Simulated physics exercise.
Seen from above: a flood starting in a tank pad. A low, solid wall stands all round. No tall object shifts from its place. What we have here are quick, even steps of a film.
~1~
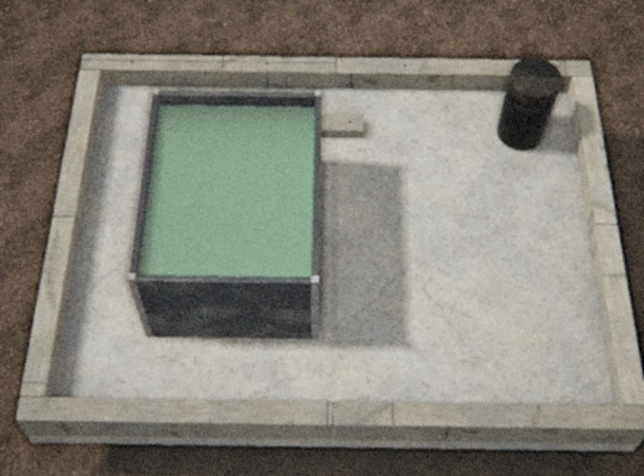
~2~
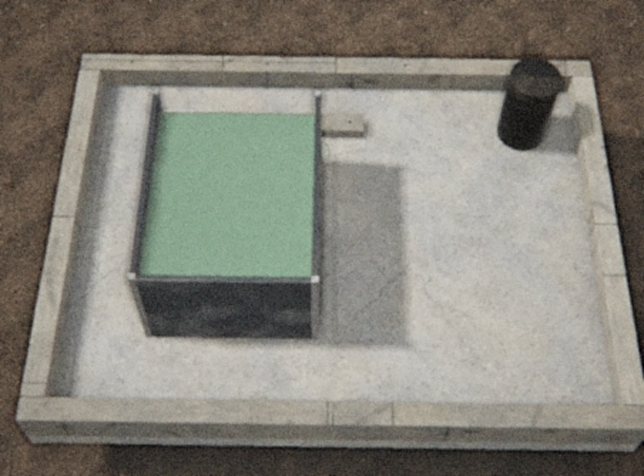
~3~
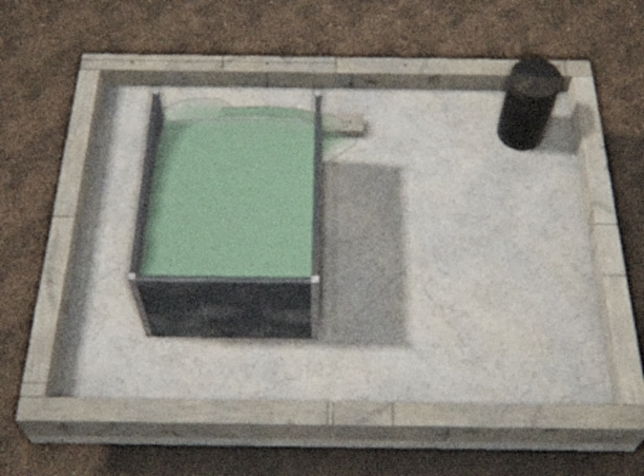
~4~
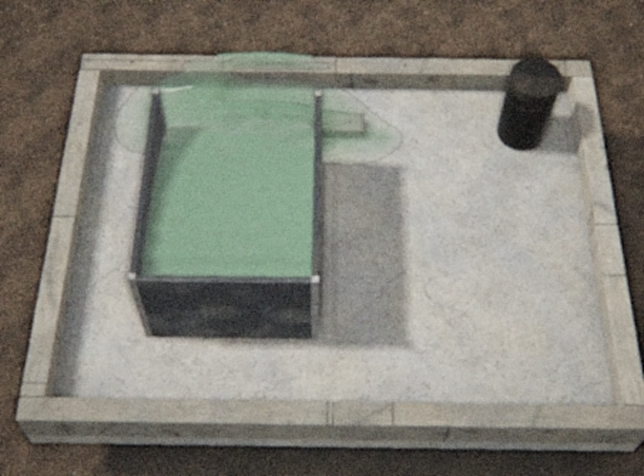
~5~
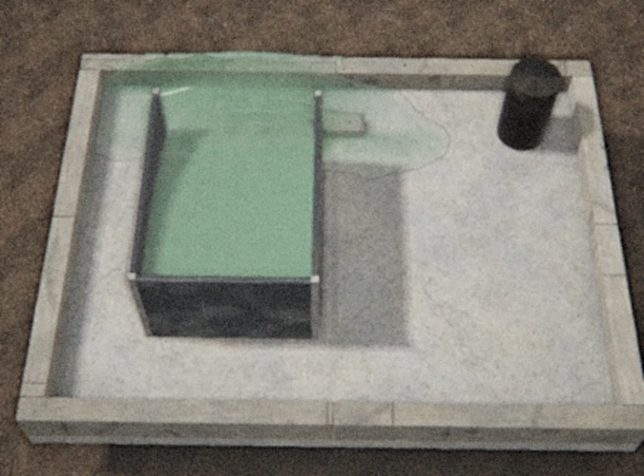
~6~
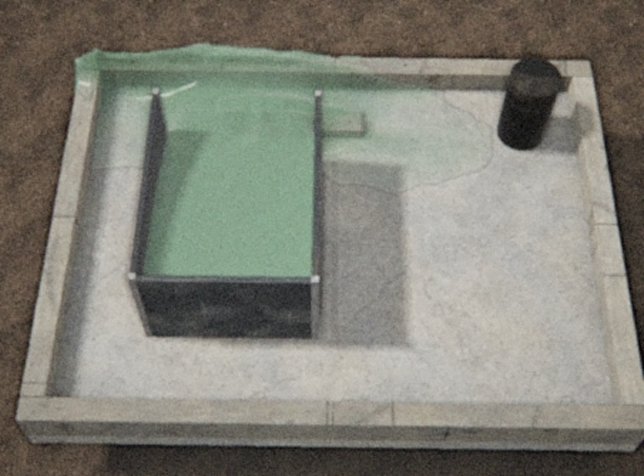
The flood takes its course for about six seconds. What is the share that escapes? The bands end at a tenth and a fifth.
Upward of a fifth escapes.
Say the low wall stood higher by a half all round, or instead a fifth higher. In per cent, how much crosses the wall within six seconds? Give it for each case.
14 and 24 per cent, in that order.
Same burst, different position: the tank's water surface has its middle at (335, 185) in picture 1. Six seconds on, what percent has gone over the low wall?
Near 30 in a hundred.
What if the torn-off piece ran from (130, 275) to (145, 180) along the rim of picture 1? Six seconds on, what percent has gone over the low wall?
Estimate: Some 36 in a hundred.
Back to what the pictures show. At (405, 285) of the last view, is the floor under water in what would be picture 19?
That spot: Spared.
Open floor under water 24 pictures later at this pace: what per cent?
That's roughly 90 per cent.
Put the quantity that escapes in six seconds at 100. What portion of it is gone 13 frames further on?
Close to 90 per cent.
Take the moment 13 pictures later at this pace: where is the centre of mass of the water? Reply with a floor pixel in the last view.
It is near (289, 182).
A moment on, water covers 35 % of the floor; the low wall has let 9 % over.
Next, water covers 40 % of the floor; the low wall has let 15 % over.
Then, water covers 60 % of the floor; the low wall has let 28 % over.
Later, water covers 75 % of the floor; the low wall has let 31 % over.
In the end, water covers 85 % of the floor; the low wall has let 32 % over.
